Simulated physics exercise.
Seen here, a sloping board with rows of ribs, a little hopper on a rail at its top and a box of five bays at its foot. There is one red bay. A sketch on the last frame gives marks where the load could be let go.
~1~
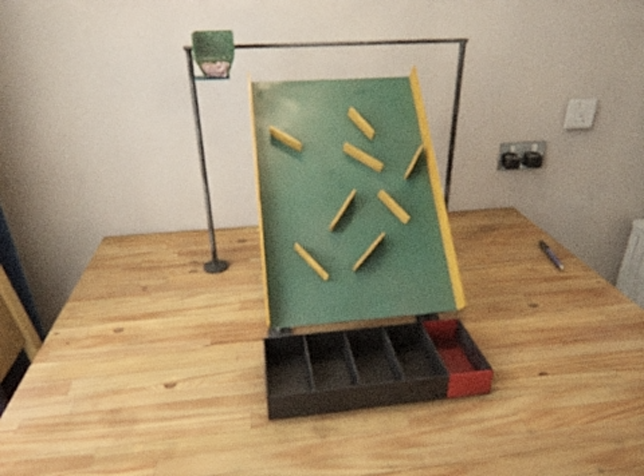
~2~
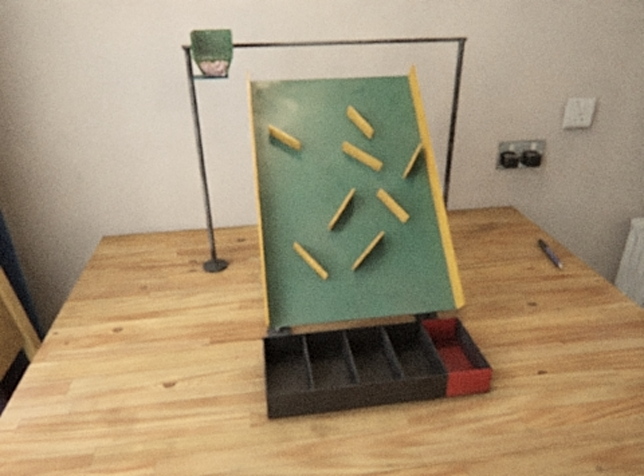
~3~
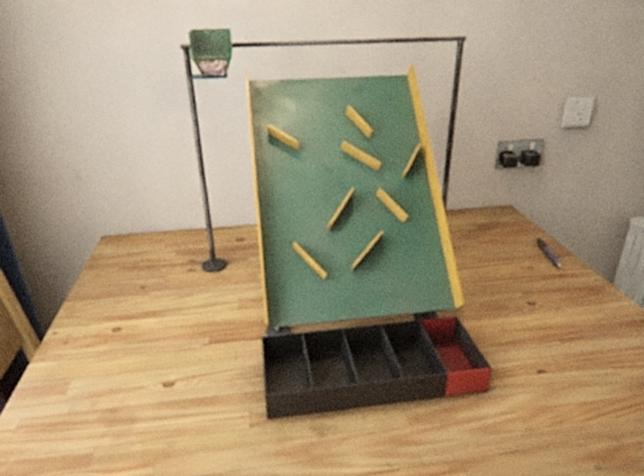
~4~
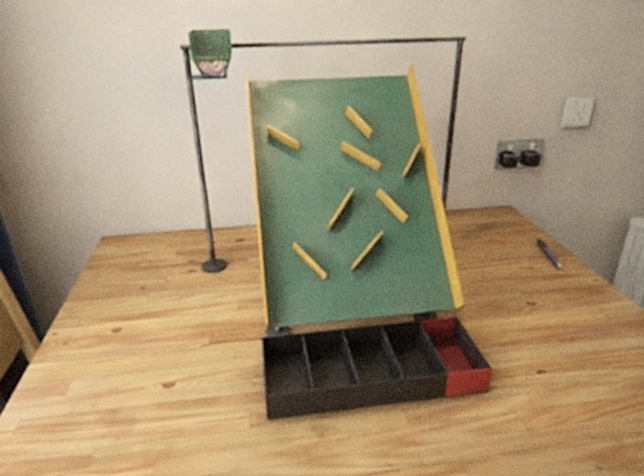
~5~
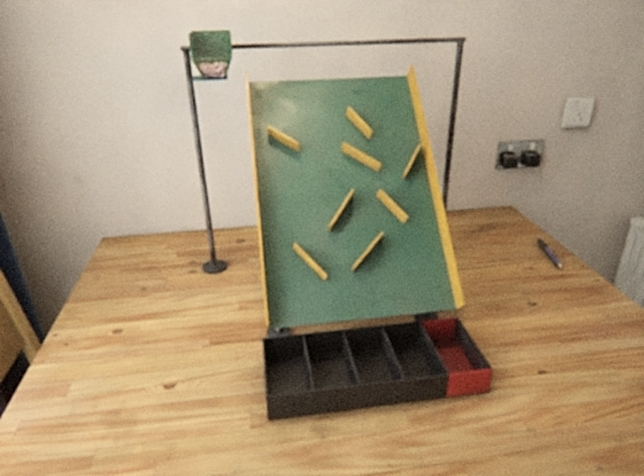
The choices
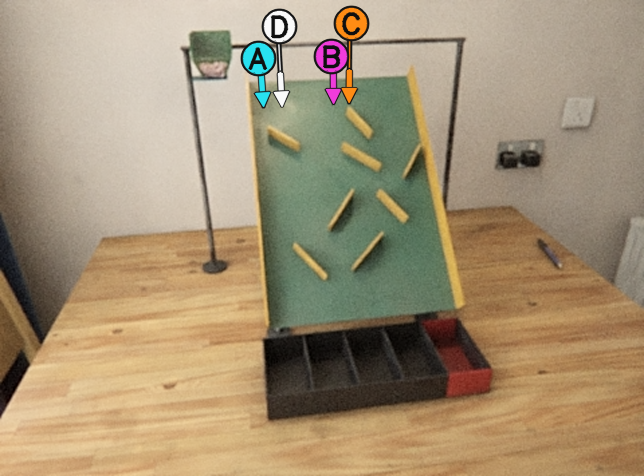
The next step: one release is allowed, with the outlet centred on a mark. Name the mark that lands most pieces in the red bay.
Best: C.
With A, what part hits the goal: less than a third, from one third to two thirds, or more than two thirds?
It is less than a third.
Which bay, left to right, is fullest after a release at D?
The third.
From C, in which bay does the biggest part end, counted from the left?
The fifth.
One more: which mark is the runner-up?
Mark B.
On the marked copy, mark A meets the board at (263, 101); mark B meets the board at (333, 98); mark C meets the board at (349, 97); mark D meets the board at (281, 101).
If A is chosen, none in the red bay, most in other bays, a small part outside the box.
If B is chosen, about a quarter in the red bay, about two thirds in other bays, a small part outside the box.
If C is chosen, about two thirds in the red bay, about a quarter in other bays, a small part outside the box.
If D is chosen, a small part in the red bay, most in other bays, a small part outside the box.
